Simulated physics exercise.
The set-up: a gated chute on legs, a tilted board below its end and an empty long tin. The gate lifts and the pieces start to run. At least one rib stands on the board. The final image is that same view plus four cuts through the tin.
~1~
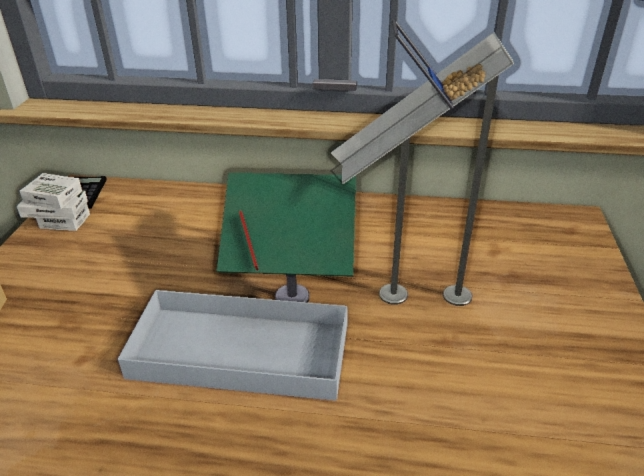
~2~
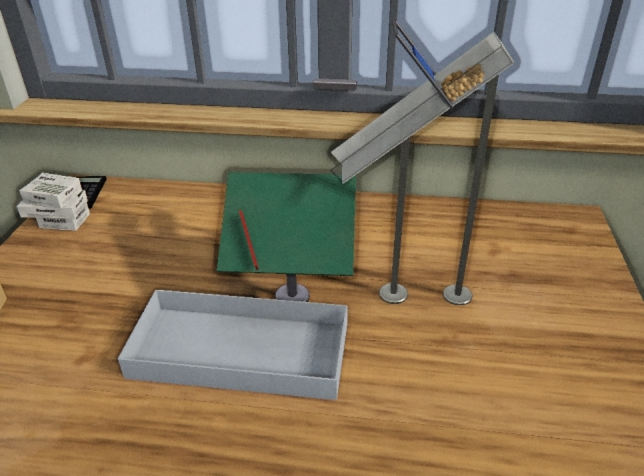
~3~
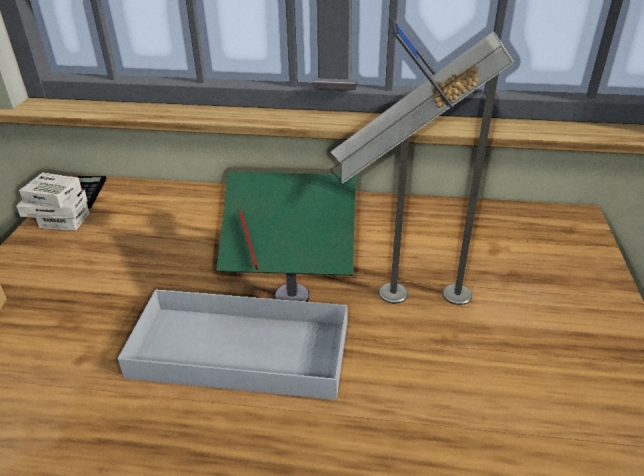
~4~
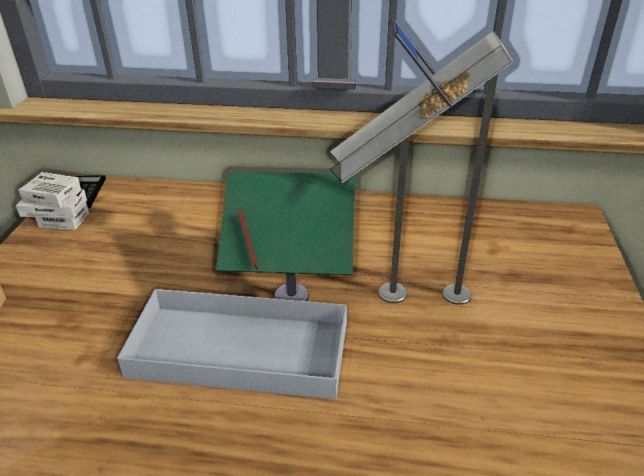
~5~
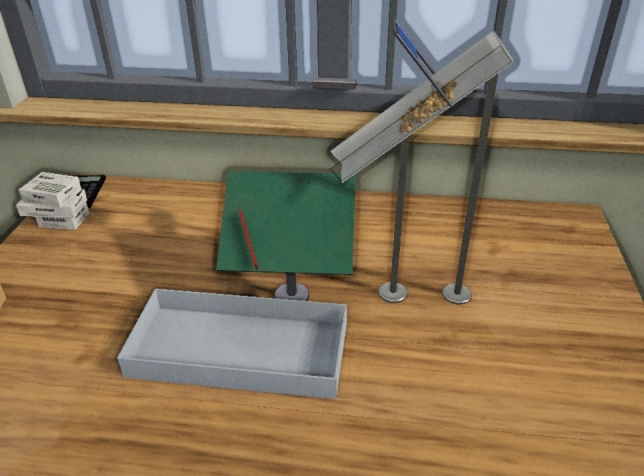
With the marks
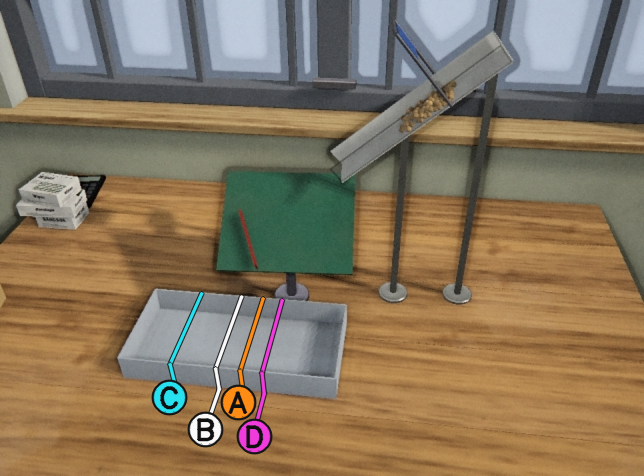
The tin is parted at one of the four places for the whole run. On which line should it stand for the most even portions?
D beats the others.
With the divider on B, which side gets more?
The right side.
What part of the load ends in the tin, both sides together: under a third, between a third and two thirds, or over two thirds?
It is over two thirds.
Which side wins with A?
Right.
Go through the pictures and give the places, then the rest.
The first picture shows load behind the gate near (457, 81), dried chickpeas; lip of the chute near (343, 174), sloping fairly steeply.
The second picture shows middle of the board near (288, 221), tilted fairly steeply; middle of its low edge near (284, 273); of its high edge near (292, 173).
The third picture shows front corners of the tin near (119, 359) and (336, 379), empty; front of the load near (437, 98).
The fourth picture shows middle of the load near (442, 92); its front near (422, 116), close to a quarter of the way to the lip; rib from (239, 210) to (255, 265).
The fifth picture shows middle of the load near (428, 104); its front near (402, 130), close to a third of the way to the lip.
On the marked copy, line A crosses the front rim at (240, 370); line B crosses the front rim at (215, 367); line C crosses the front rim at (170, 363); line D crosses the front rim at (262, 372).
With A, of what is caught, a small share on the left of the divider, all but a few on the right.
With B, of what is caught, only a few on the left of the divider, all but a few on the right.
With C, of what is caught, none at all on the left of the divider, the whole lot on the right.
With D, of what is caught, close to two thirds on the left of the divider, close to a third on the right.
